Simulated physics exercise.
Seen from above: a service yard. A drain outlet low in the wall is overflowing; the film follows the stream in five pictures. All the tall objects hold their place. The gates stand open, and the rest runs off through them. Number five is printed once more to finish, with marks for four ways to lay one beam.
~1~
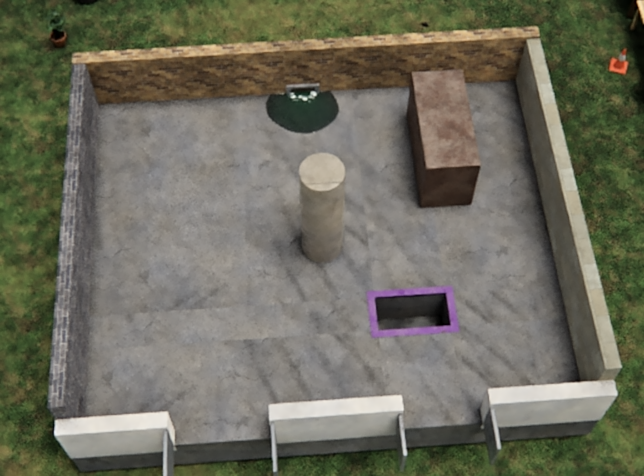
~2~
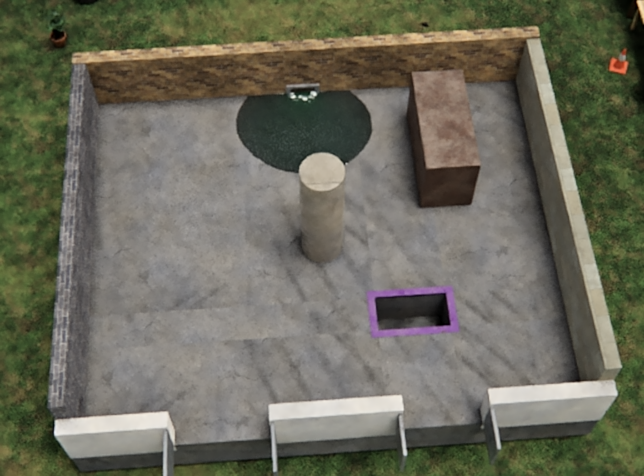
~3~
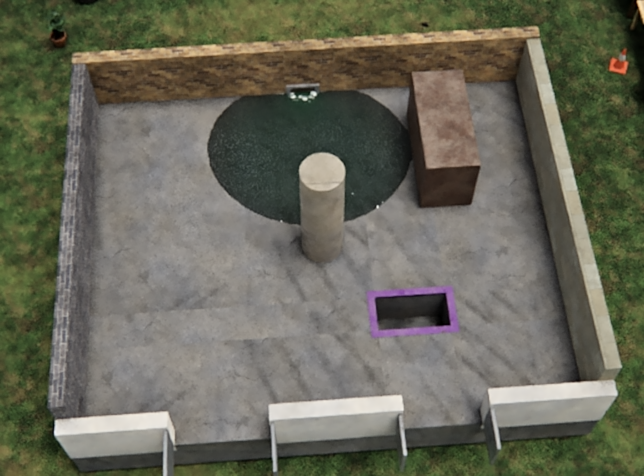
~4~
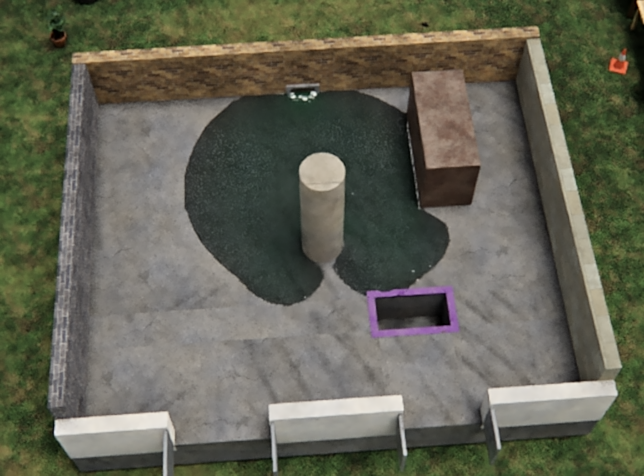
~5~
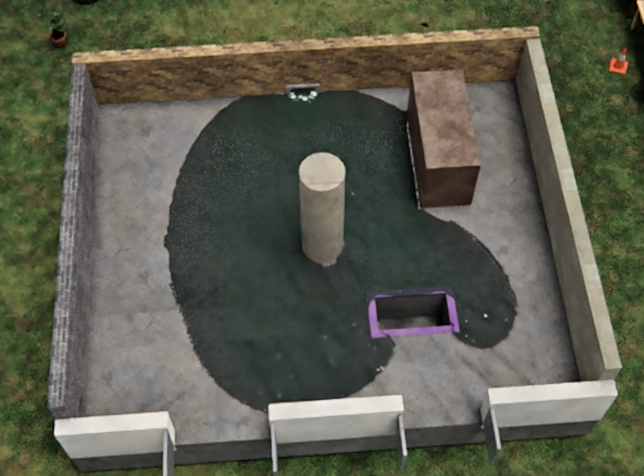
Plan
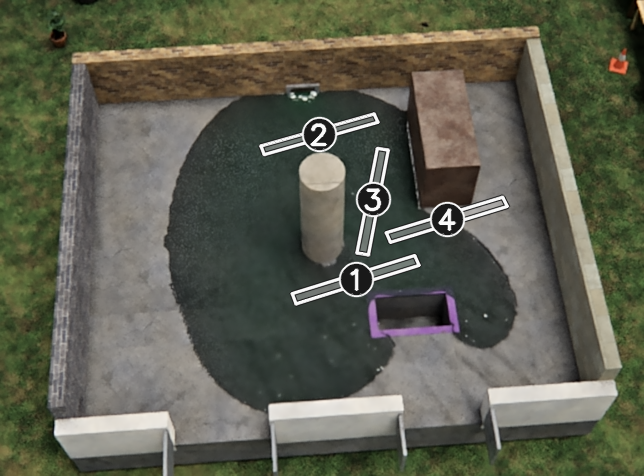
A walled yard slowly floods as dark water spreads around a pillar to a purple-rimmed drain.
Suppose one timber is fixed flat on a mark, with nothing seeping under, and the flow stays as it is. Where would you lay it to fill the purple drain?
Spot 4.
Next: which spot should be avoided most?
1.
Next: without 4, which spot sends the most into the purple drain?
Here it is spot 3.
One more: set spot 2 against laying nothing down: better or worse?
Spot 2 is worse.
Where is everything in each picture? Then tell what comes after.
The first picture shows outfall at (303, 89); purple drain at (412, 312); open gate at (439, 412); open gate at (223, 427); 2 % of the ground under water, visible out to (312, 127); purple drain still dry.
In the second picture, 7 % of the ground under water, visible out to (353, 151); purple drain still dry.
In the third picture, 16 % of the ground under water, visible out to (366, 205); purple drain still dry.
In the fourth picture, 29 % of the ground under water, visible out to (414, 278); purple drain still dry.
In the fifth picture, 44 % of the ground under water, visible out to (492, 336); purple drain taking water.
In white, 1 from (294, 298) to (416, 260); 2 from (262, 150) to (376, 118); 3 from (362, 253) to (382, 149); 4 from (388, 237) to (504, 201).
If 1 is chosen, about 5 % of the stream goes into the purple drain, about 94 % out by the gates.
If 2 is chosen, about 9 % of the stream goes into the purple drain, about 90 % out by the gates.
If 3 is chosen, about 19 % of the stream goes into the purple drain, about 79 % out by the gates.
If 4 is chosen, about 30 % of the stream goes into the purple drain, about 67 % out by the gates.
